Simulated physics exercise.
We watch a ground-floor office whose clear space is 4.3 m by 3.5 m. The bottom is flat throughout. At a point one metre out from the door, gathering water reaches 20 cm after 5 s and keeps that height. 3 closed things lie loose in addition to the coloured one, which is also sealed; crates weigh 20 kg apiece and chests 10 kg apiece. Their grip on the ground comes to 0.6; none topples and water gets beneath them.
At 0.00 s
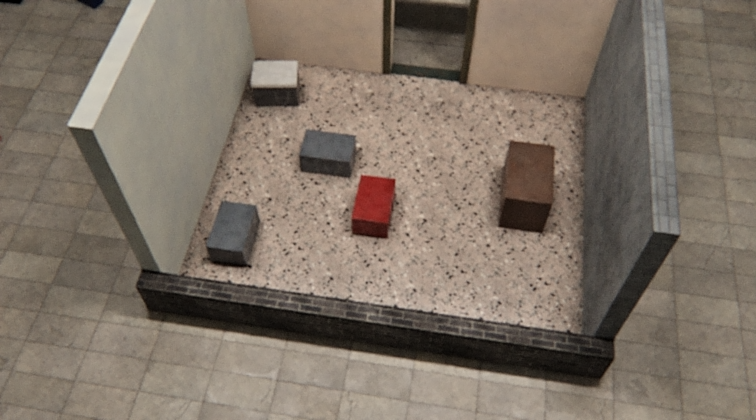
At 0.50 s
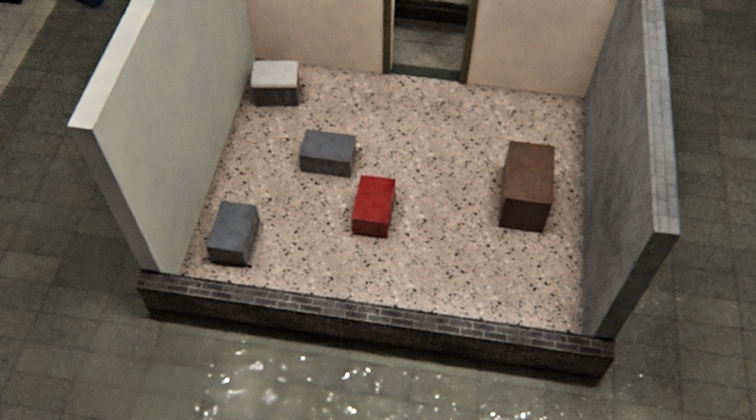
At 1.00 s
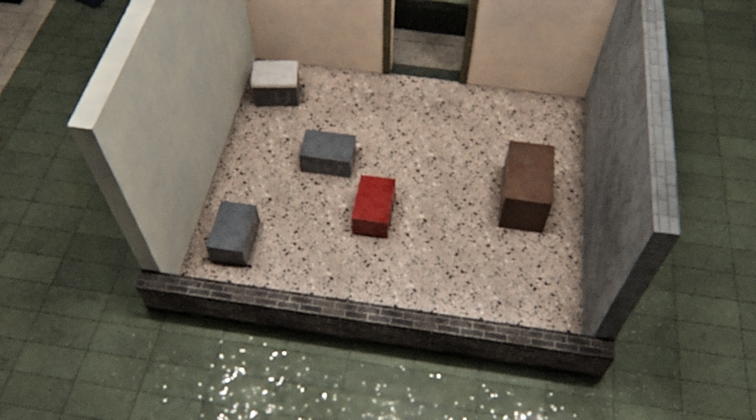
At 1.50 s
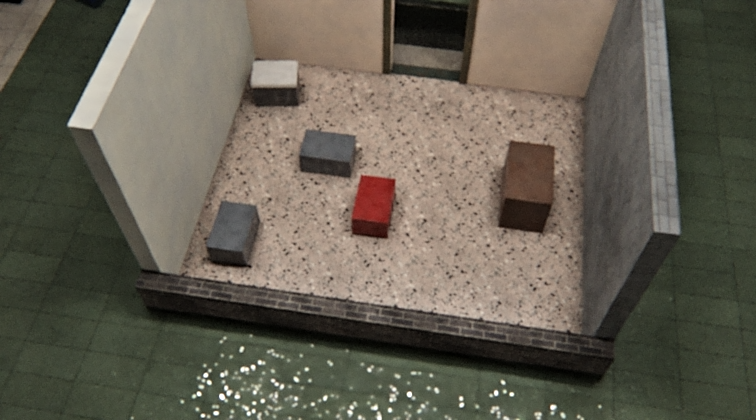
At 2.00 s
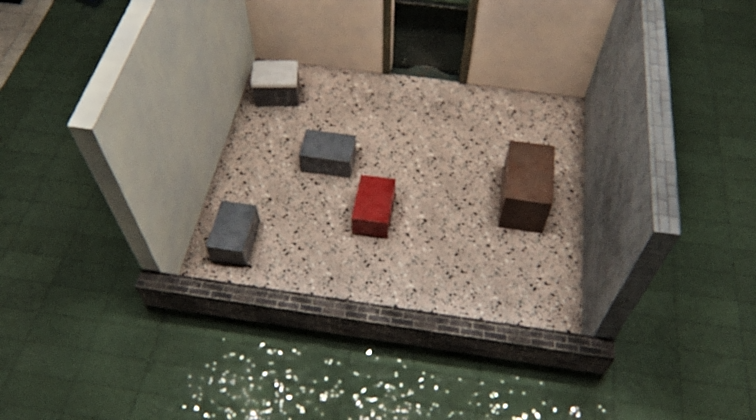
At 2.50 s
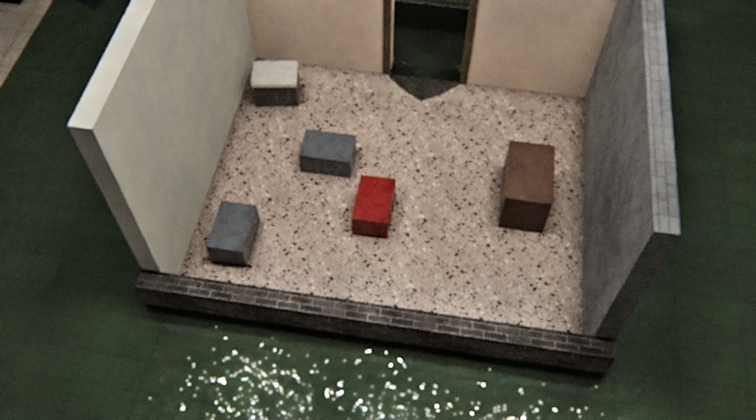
In a ground-floor office seen from above, a red crate and several grey and brown blocks stay still while dark green water covers the paving outside, deepens, and then spreads a small patch in through the doorway.
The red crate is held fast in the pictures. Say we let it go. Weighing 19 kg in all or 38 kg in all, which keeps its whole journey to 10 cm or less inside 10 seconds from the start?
I would say even the lighter one.
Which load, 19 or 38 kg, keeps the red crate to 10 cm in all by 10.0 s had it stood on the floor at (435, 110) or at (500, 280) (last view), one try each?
In order, heavier load succeeds alone and both loads succeed.
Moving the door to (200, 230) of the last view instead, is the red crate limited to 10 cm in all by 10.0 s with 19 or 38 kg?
Result: Heavier option only.
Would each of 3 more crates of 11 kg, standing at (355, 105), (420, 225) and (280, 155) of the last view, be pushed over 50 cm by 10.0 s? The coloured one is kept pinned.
Listed in turn, they go beneath the bar, over the bar, beneath the bar.
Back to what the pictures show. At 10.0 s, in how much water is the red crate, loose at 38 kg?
About 4 cm.
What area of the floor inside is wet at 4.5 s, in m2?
Some 4.5 m2 of it.
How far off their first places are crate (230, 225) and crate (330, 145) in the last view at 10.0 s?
0 cm, 0 cm.
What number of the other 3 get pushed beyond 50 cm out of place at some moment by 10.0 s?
That adds up to 0.
After 3.5 s the red crate would be 0 cm from its start with 19 kg and 0 cm from its start with 38 kg; 0 cm of water round it then.
After 4.5 s the red crate would be 0 cm from its start with 19 kg and 0 cm from its start with 38 kg; 2 cm of water round it then.
After 7.0 s the red crate would be 0 cm from its start with 19 kg and 0 cm from its start with 38 kg; 4 cm of water round it then.
After 10.0 s the red crate would be 0 cm from its start with 19 kg and 0 cm from its start with 38 kg; 4 cm of water round it then.
